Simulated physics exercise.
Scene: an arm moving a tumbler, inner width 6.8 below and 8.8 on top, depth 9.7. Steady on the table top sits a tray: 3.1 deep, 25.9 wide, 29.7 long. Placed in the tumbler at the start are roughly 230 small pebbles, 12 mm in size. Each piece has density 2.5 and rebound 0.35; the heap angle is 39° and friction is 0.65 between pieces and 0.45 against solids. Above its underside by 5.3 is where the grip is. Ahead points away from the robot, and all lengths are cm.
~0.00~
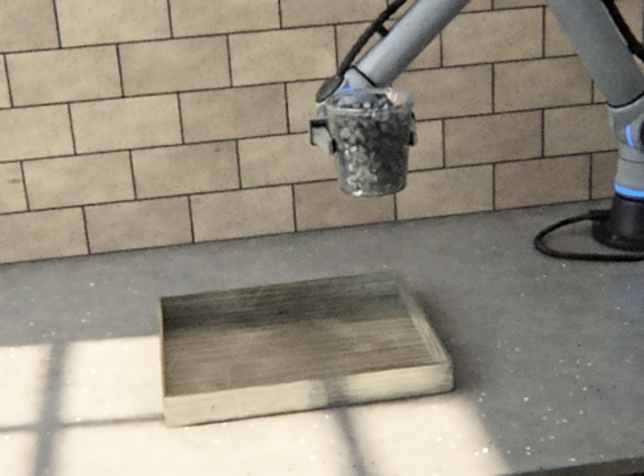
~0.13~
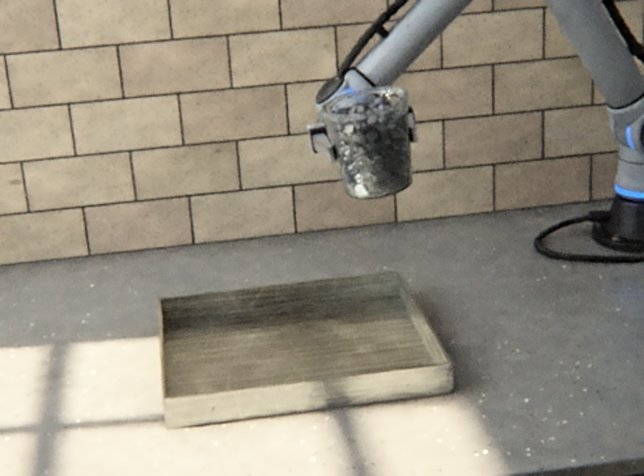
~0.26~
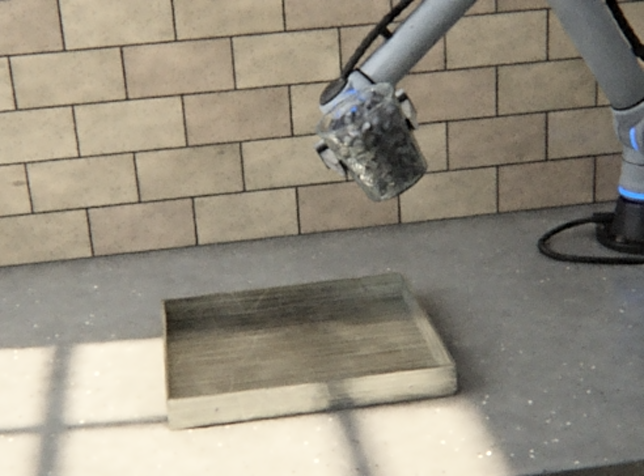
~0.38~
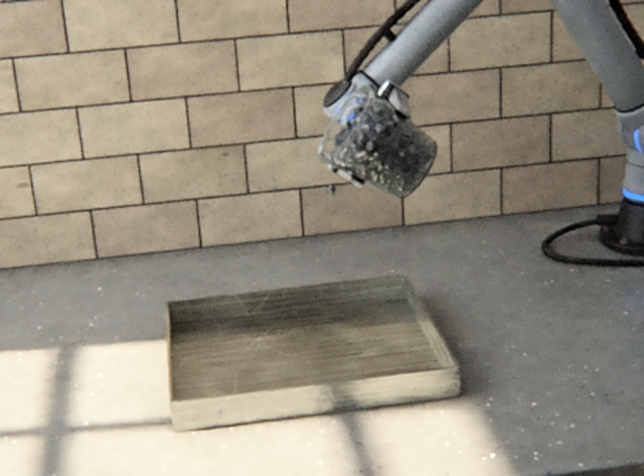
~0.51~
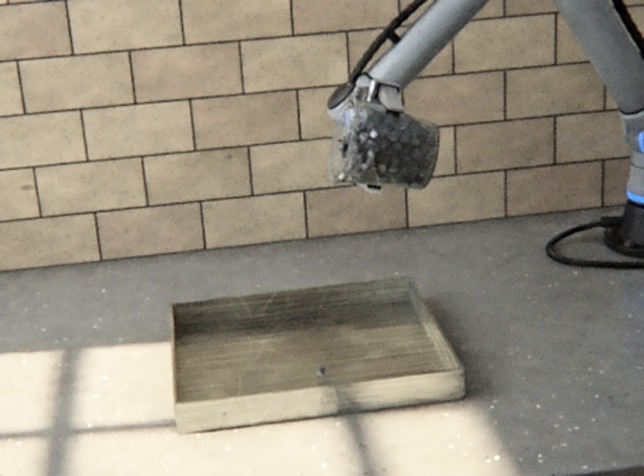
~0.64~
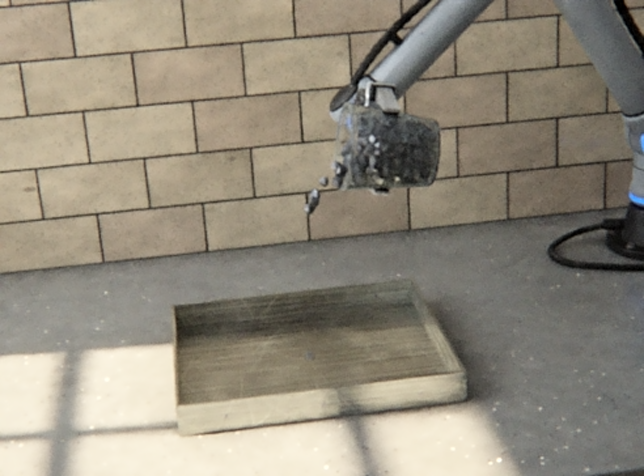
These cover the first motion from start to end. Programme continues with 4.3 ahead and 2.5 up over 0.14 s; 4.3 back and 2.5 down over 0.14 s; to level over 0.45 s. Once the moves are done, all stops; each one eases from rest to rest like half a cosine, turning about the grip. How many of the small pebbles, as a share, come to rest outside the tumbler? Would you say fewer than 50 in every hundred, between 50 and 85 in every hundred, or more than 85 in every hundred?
Between 50 and 85 in every hundred.
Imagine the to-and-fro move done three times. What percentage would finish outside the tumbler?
In that case it would be roughly 90 per cent.
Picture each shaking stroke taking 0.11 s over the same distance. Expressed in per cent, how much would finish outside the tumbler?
It would come to around 95 %.
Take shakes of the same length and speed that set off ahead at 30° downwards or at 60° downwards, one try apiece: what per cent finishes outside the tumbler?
You'd get some 30 per cent with the first setting and some 15 per cent with the second.
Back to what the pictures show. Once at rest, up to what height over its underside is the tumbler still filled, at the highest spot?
Height at rest: Approx. 6.0 cm.
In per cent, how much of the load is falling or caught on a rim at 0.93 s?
I'd put it near 51 per cent.
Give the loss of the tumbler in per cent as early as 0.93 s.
I'd say some 55 percent.
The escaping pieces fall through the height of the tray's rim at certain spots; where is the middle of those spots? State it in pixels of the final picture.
Their middle sits near (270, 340).
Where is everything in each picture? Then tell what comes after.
In the first picture, the tumbler middle at (371, 145), level; upper third of the load around (372, 121), from x 340 to 400, top at y 105; 228 in the tumbler.
In the second picture, the tumbler middle at (372, 146), tilted 8° forward; upper third of the load around (372, 122), from x 335 to 400, top at y 105.
In the third picture, the tumbler middle at (377, 146), tilted 28° forward; upper third of the load around (374, 125), from x 335 to 415, top at y 105.
In the fourth picture, the tumbler middle at (382, 147), tilted 52° forward; upper third of the load around (375, 128), from x 330 to 425, top at y 105; 227 in the tumbler, 1 in flight or on a rim.
In the fifth picture, the tumbler middle at (387, 148), tilted 72° forward; upper third of the load around (381, 130), from x 320 to 430, top at y 110; 227 in the tumbler, 1 in the tray.
In the sixth picture, the tumbler middle at (389, 150), tilted 80° forward; upper third of the load around (388, 133), from x 310 to 430, top at y 120; 224 in the tumbler, 1 in the tray, 3 in flight or on a rim.
After 0.93 s, tilted 80° forward, highest piece 25 above the table; 103 in the tumbler, 8 in the tray, 117 in flight or on a rim.
After 1.22 s, tilted 19° forward, highest piece 27 above the table; 147 in the tray, 79 in the tumbler, 1 on the table or floor, 1 in flight or on a rim.
After 1.57 s, level, highest piece 25 above the table; 148 in the tray, 79 in the tumbler, 1 on the table or floor.
After 2.62 s, level, highest piece 25 above the table; 148 in the tray, 79 in the tumbler, 1 on the table or floor.
In the end, 148 in the tray, 79 in the tumbler, 1 on the table or floor. That is 65 % outside the tumbler.
